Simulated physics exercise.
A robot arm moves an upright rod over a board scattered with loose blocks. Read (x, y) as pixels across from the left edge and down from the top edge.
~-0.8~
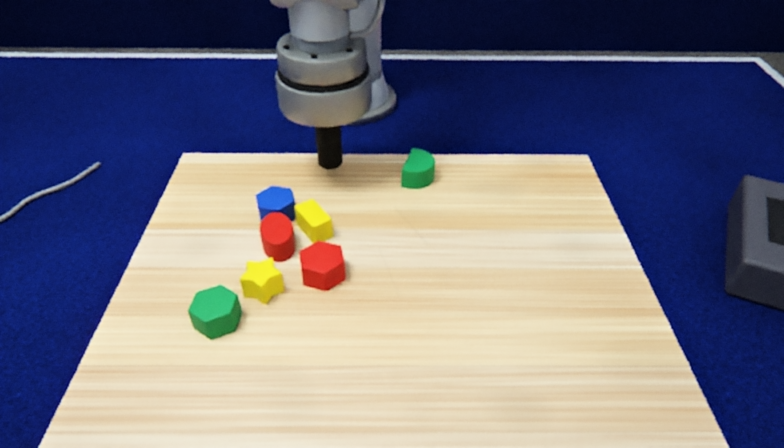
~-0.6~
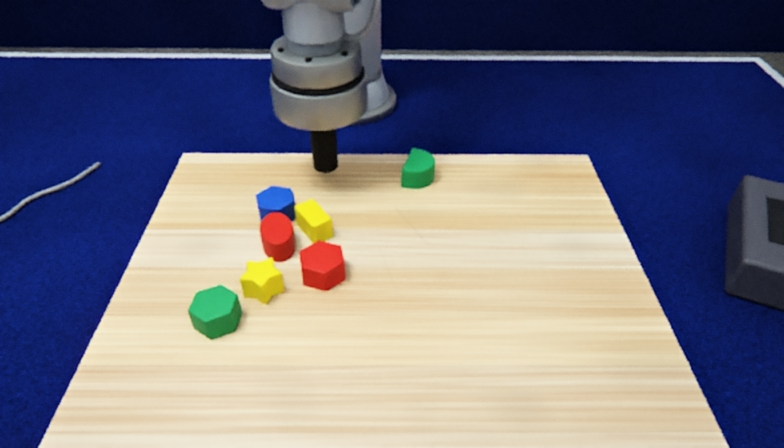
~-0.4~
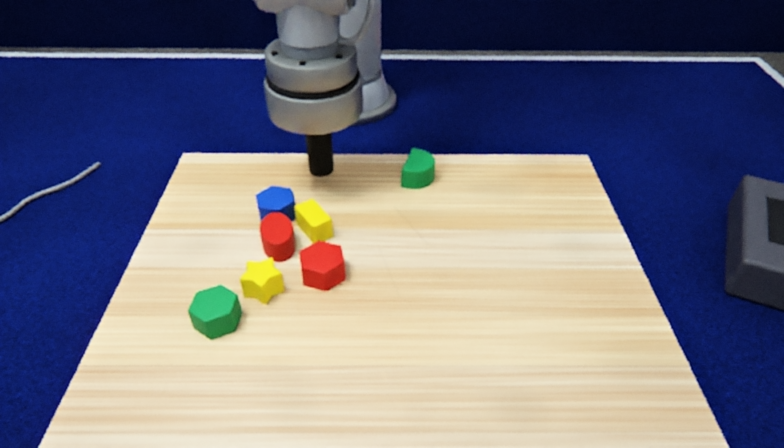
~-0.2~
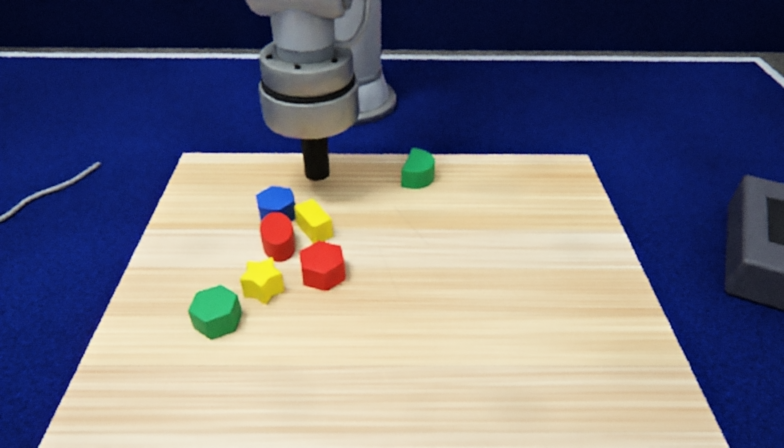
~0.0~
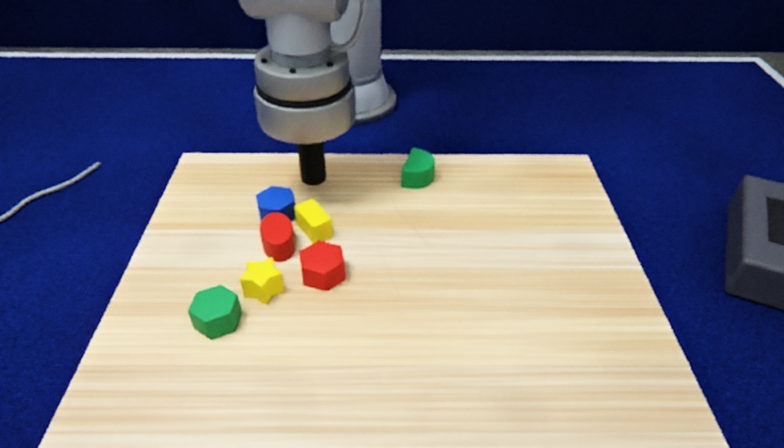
Robot arm easing its upright black rod slightly left and nearer over a wooden board, the scattered coloured blocks staying still.
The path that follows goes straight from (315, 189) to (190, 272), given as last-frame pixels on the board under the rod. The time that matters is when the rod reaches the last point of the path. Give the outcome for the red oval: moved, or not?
By then it is displaced.
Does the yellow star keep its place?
Going by the path, yes.
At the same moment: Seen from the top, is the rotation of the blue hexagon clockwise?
Yes - that is the case.
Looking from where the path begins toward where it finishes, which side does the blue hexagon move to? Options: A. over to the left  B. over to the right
Answer: B.
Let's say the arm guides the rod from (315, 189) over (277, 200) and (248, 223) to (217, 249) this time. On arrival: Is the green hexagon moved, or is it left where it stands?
That block remains where it is.
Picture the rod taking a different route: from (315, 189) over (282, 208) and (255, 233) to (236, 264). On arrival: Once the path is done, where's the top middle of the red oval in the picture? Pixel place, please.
I predict (269, 247).
What follows on the original path. One third of the way, rod at (275, 203); blue hexagon at (246, 212); red oval at (271, 233), turned 30° anticlockwise.
Two thirds of the way, rod at (232, 231); blue hexagon at (196, 233), turned 45° clockwise; red oval at (271, 234), turned 35° anticlockwise.
At the end, rod at (187, 261); yellow star in place; blue hexagon at (148, 250), turned 105° clockwise; red oval at (271, 234), turned 35° anticlockwise; yellow oblong block in place.
